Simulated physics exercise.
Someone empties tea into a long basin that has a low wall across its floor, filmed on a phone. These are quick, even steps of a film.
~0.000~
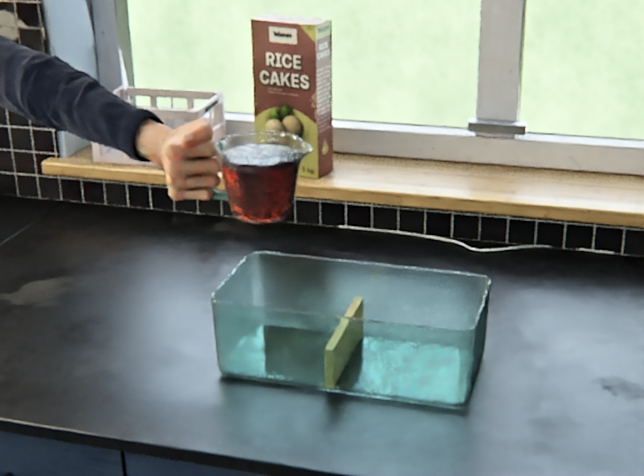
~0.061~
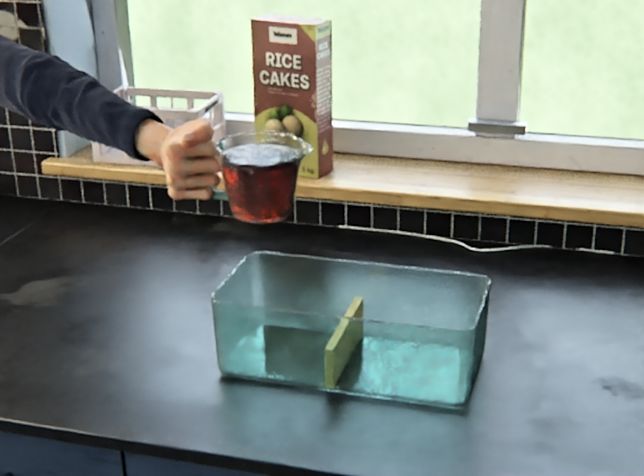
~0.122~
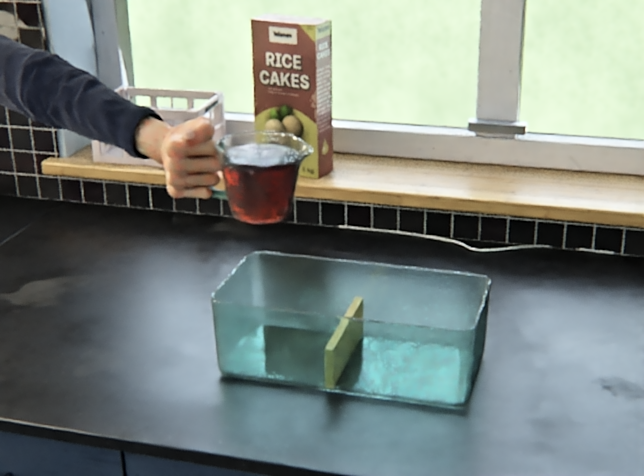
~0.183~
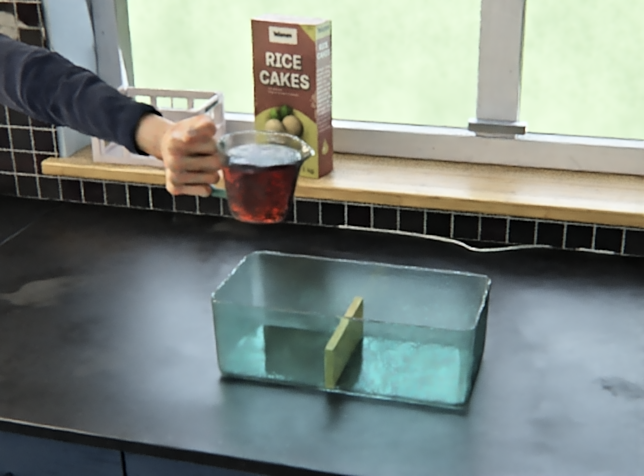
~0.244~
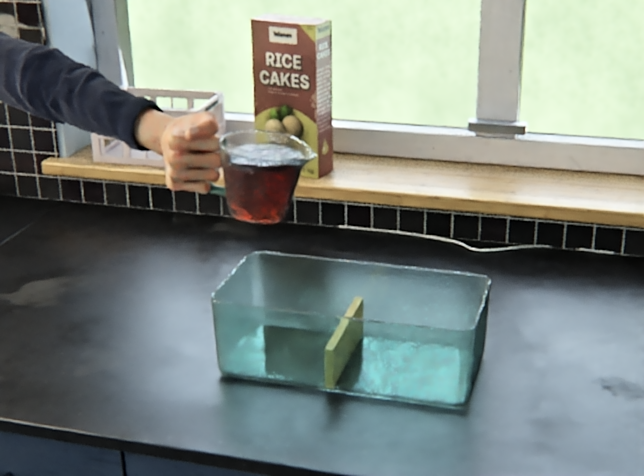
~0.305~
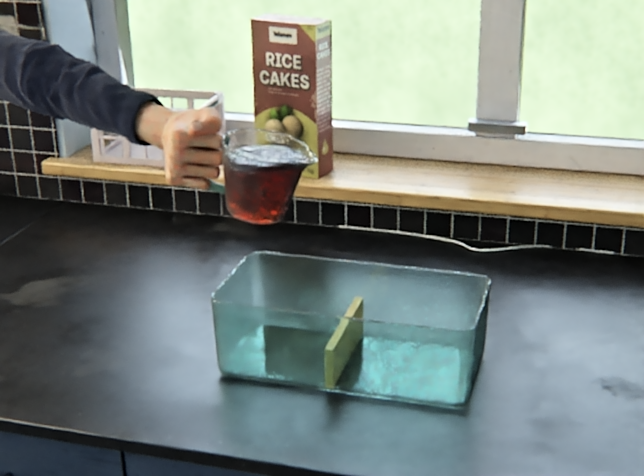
To begin with, a hand from the left holds a clear cup of reddish-brown tea nearly level above a long glass basin with a low wall across its floor. The hand then slowly tilts the cup slightly to the right, and the tea stays inside it while the basin remains still.
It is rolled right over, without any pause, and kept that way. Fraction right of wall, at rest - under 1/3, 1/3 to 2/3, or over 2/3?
Over 2/3.
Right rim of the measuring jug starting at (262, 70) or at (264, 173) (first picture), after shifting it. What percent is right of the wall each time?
The first gives 15 %, the second 5 %.
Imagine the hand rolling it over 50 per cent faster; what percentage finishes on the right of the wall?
It comes to some 75 per cent.
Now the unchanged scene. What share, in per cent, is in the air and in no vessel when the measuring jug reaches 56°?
Around 20 in a hundred.
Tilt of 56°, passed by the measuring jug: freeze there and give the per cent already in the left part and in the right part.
On the left near 0 in a hundred, on the right near 10 in a hundred.
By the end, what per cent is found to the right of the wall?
That is roughly 80 percent of it.
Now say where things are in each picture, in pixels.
The first picture shows tilt 0°; pouring edge (311, 150); surface from (225, 151) to (300, 157); the long basin's rim runs from (231, 276) to (483, 304); the wall's top is at (345, 323).
The second picture shows tilt 0°; pouring edge (312, 150); surface from (225, 151) to (299, 157).
The third picture shows tilt 2°; pouring edge (312, 152); surface from (226, 151) to (300, 158).
The fourth picture shows tilt 4°; pouring edge (314, 154); surface from (227, 151) to (302, 158).
The fifth picture shows tilt 7°; pouring edge (315, 157); surface from (229, 152) to (305, 159).
The sixth picture shows tilt 11°; pouring edge (317, 161); surface from (230, 153) to (308, 159).
A moment on, the measuring jug is tipped part way and 73 per cent is still to pour, 0 is left of the wall and 9 right of it.
Next, the measuring jug is tipped on its side and 22 per cent is still to pour, 2 is left of the wall and 59 right of it.
Then the measuring jug is tipped on its side and 2 per cent is still to pour, 18 is left of the wall and 78 right of it.
Later the measuring jug is tipped on its side and 0 per cent is still to pour, 21 is left of the wall and 78 right of it.
At rest 21 per cent lies left of the wall, 78 right of it and 1 outside.
